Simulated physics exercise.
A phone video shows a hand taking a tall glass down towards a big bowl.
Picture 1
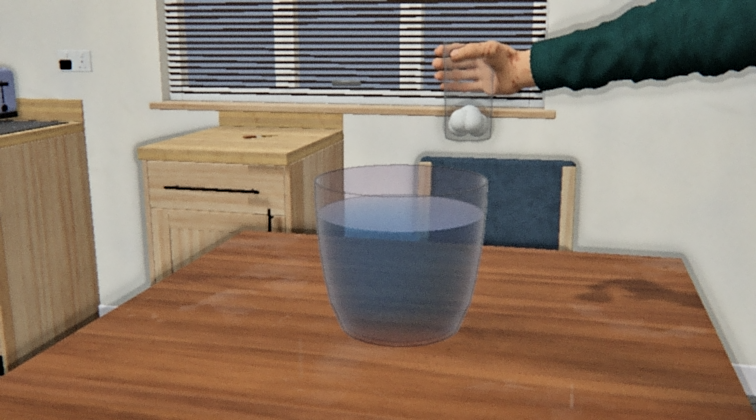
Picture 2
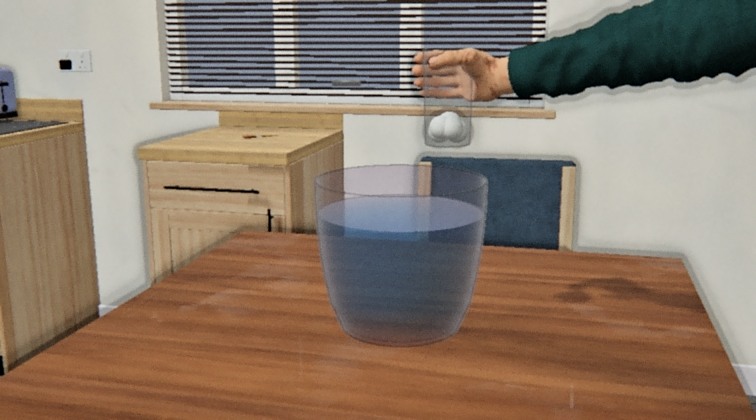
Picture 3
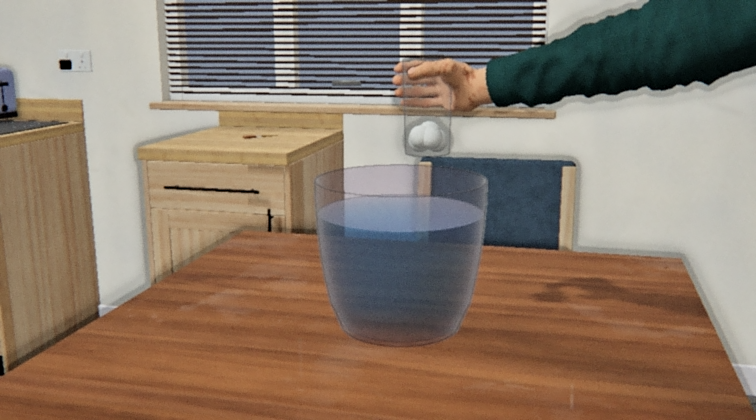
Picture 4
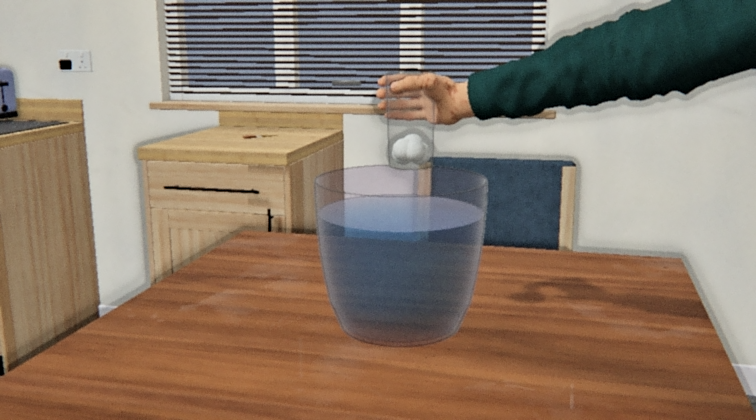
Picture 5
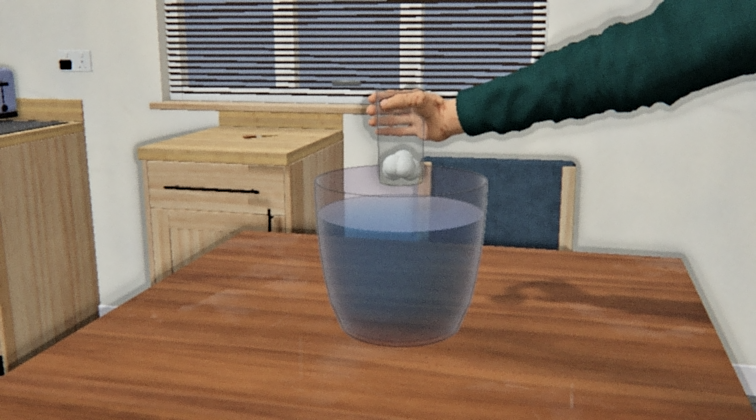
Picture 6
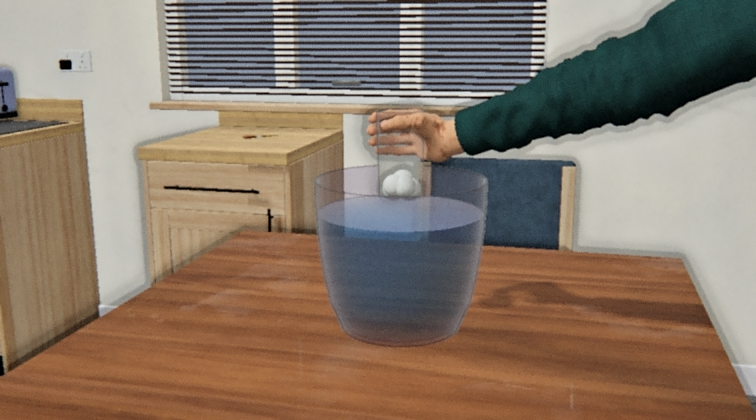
A hand in a dark green sleeve holds a clear glass with white tissue at its bottom, above and to the right of a big clear bowl of water on a wooden table. It moves left and downward over the bowl, then lowers the glass inside the rim, just above the water.
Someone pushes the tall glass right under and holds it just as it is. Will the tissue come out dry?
The tissue gets soaked.
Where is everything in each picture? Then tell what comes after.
Tall glass (469, 88) mouth up; above the big bowl, in the first frame.
Tall glass (448, 95) mouth up; tissue (448, 131); coming down, in the second frame.
Tall glass (428, 105) mouth up; lower, in the third frame.
Tall glass (411, 118) mouth up; tissue (411, 153); lower still, in the fourth frame.
Tall glass (401, 135) mouth up; close to the surface, in the fifth frame.
Tall glass (401, 154) mouth up; tissue (401, 188); just over the surface, in the sixth frame.
Soon after, the tall glass enters the water.
Later, water pours in as the air escapes.
In the end, the tall glass is under, flooded, and the tissue is wet.
